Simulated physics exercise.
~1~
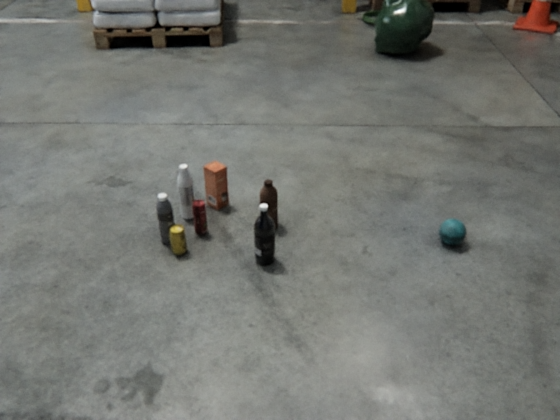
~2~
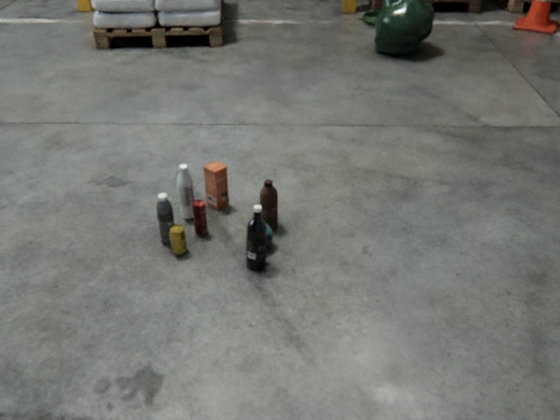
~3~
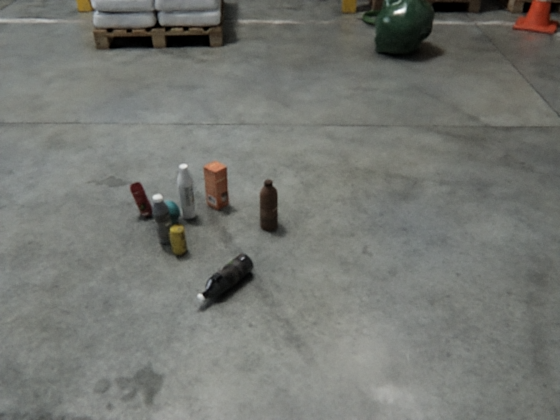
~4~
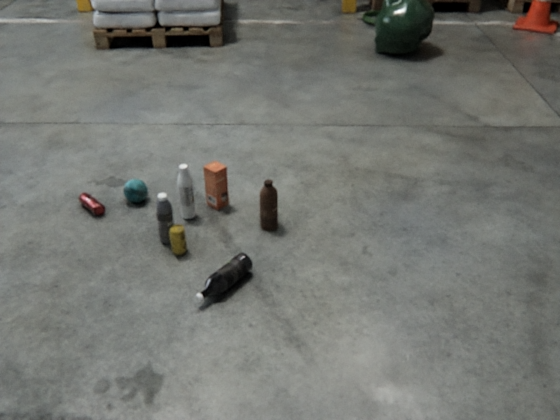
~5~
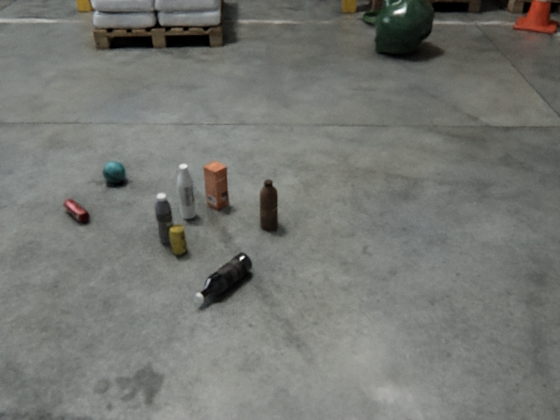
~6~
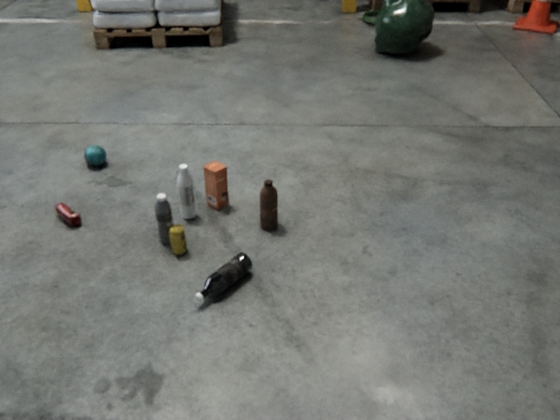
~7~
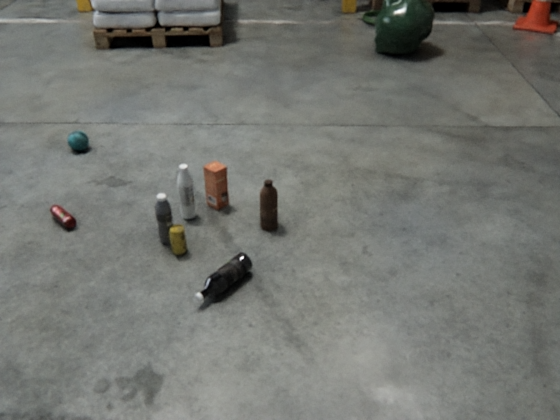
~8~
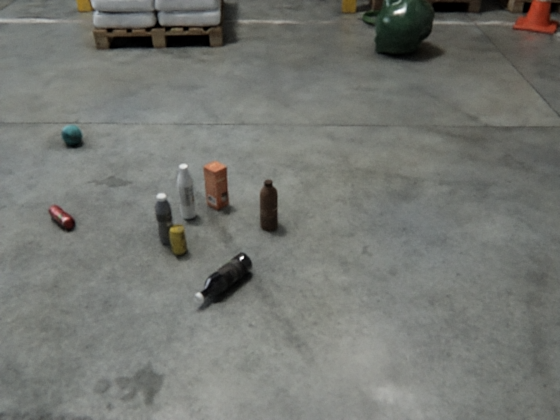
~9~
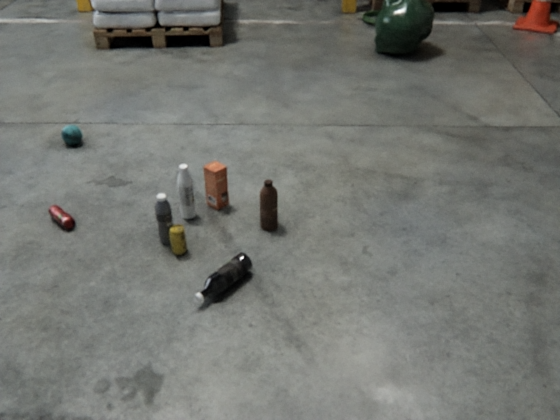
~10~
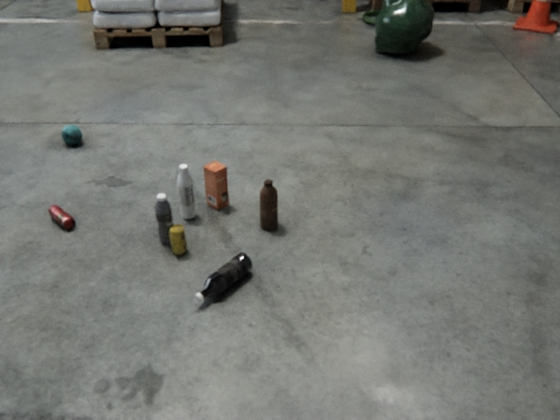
On a grey concrete floor, a turquoise ball rolled in from the right, knocking over the black bottle and then the red can, before rolling on and stopping at the upper left, with the other five household items still standing.
